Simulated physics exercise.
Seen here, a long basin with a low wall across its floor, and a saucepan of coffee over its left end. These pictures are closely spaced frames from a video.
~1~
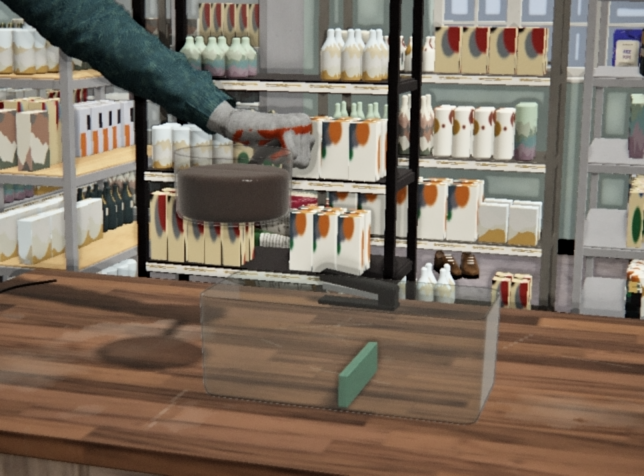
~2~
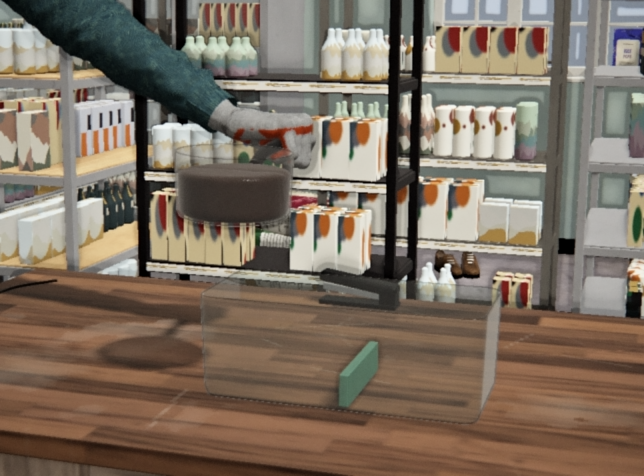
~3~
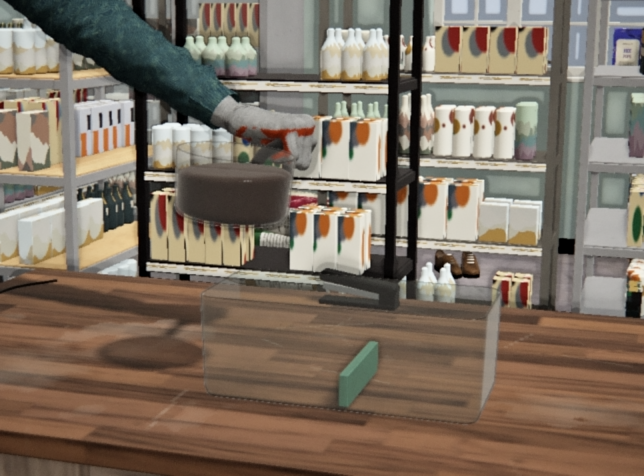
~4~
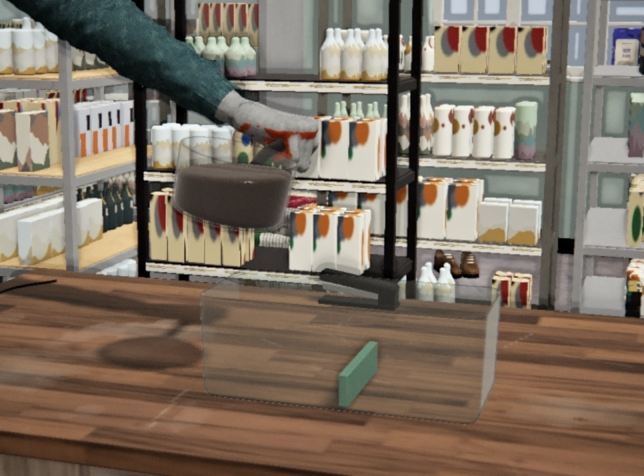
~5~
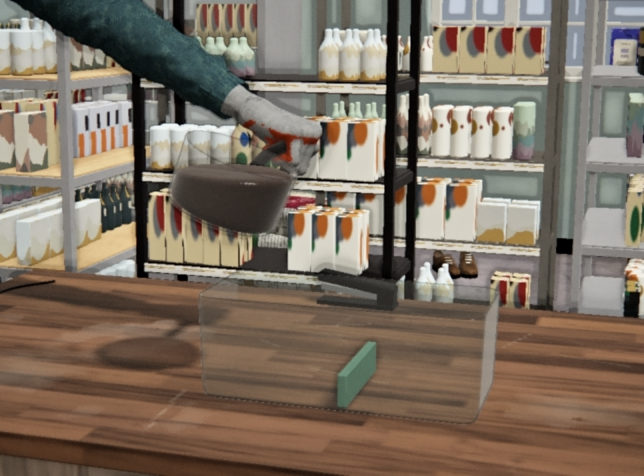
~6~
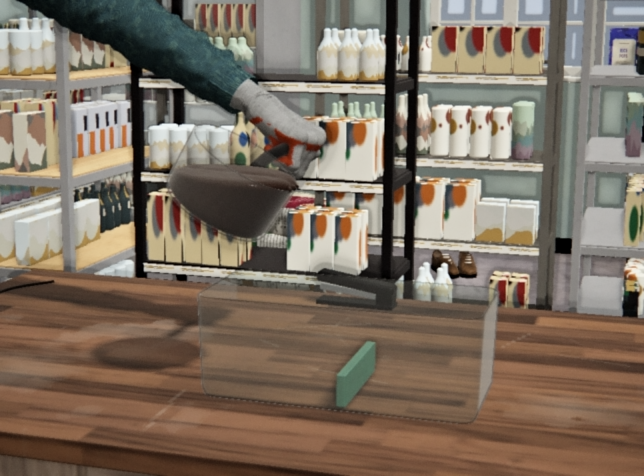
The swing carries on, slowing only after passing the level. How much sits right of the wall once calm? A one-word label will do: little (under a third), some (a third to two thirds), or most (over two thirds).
Little.
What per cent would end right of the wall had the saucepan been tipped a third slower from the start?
About 15 per cent.
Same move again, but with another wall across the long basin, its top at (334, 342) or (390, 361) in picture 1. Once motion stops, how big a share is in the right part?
35 % then 10 %, approximately.
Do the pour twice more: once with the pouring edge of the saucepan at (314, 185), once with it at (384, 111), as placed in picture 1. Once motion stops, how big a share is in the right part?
It comes to about 35 %, followed by about 85 %.
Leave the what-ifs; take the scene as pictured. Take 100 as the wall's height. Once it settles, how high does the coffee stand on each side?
The left side sits at 70 per cent and the right side at 10.
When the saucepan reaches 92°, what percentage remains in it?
I'd put it at some 35 in a hundred.
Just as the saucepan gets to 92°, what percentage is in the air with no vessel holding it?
About 35 per cent.
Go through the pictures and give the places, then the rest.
In the first picture, it leans 0°; its right rim is at (289, 156); the coffee meets the walls at (184, 169) and (288, 174); the long basin's rim runs from (220, 283) to (493, 306); the wall's top is at (359, 359).
In the second picture, it leans 1°; its right rim is at (290, 157); the coffee meets the walls at (185, 168) and (289, 174).
In the third picture, it leans 6°; its right rim is at (292, 162); the coffee meets the walls at (185, 168) and (290, 175).
In the fourth picture, it leans 12°; its right rim is at (293, 169); the coffee meets the walls at (185, 168) and (291, 177).
In the fifth picture, it leans 21°; its right rim is at (293, 180); the coffee meets the walls at (182, 169) and (293, 179).
In the sixth picture, it leans 32°; its right rim is at (292, 192); the coffee meets the walls at (178, 168) and (289, 183); 1 per cent is over the edge.
A moment on, the saucepan is tipped on its side and 33 per cent is still to pour, 30 is left of the wall and 1 right of it.
Next, the saucepan is tipped right over and 6 per cent is still to pour, 82 is left of the wall and 6 right of it.
Then the saucepan is tipped right over and 0 per cent is still to pour, 89 is left of the wall and 9 right of it.
Later the saucepan is tipped right over and 0 per cent is still to pour, 88 is left of the wall and 11 right of it.
Finally, 88 per cent lies left of the wall, 11 right of it and 1 outside.
